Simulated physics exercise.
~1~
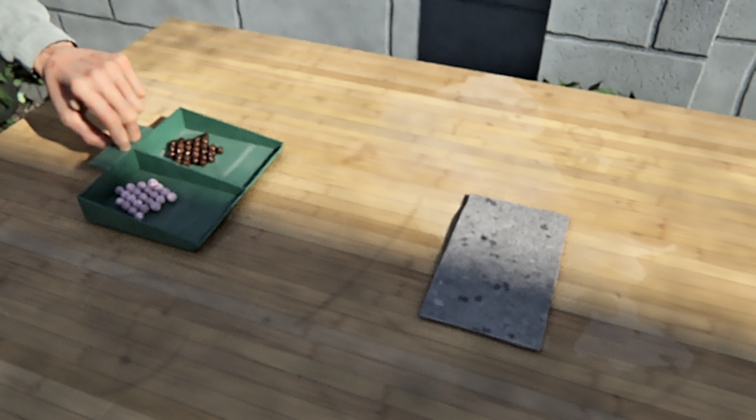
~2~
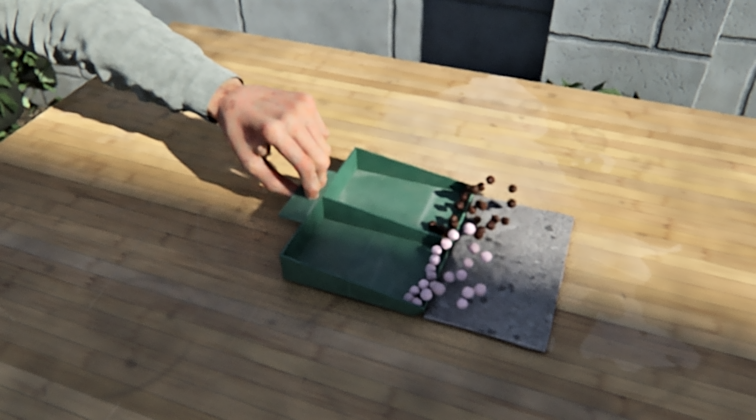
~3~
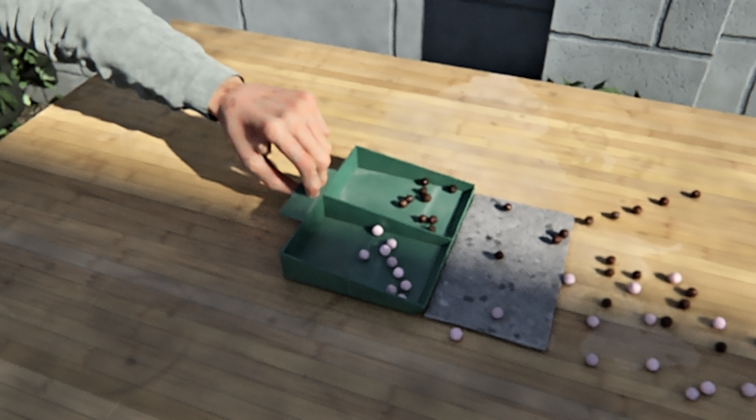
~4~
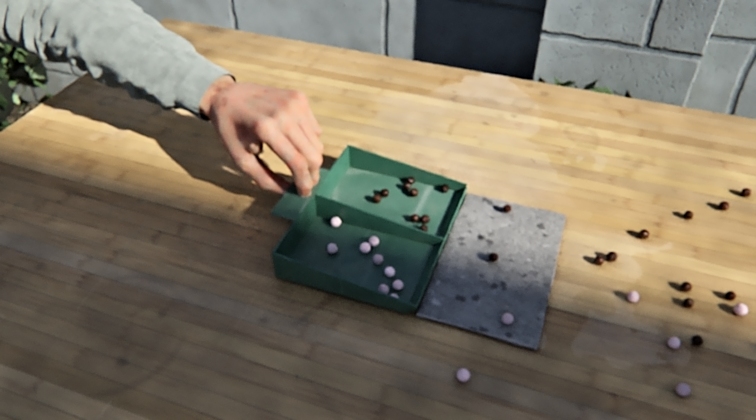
On a wooden table before a grey stone wall, seen from above at an angle by a slightly swaying camera, a green divided tray sits at the left and a speckled grey slab lies to its right. The tray holds small dark brown balls in the far compartment and pale lilac ones in the near. A hand in a grey sleeve pushes the tray rightward until it stops against the slab. Balls from both compartments spill over the low front rim and scatter across the slab and table. The tray stays against the slab, with some of each colour still inside and most outside.
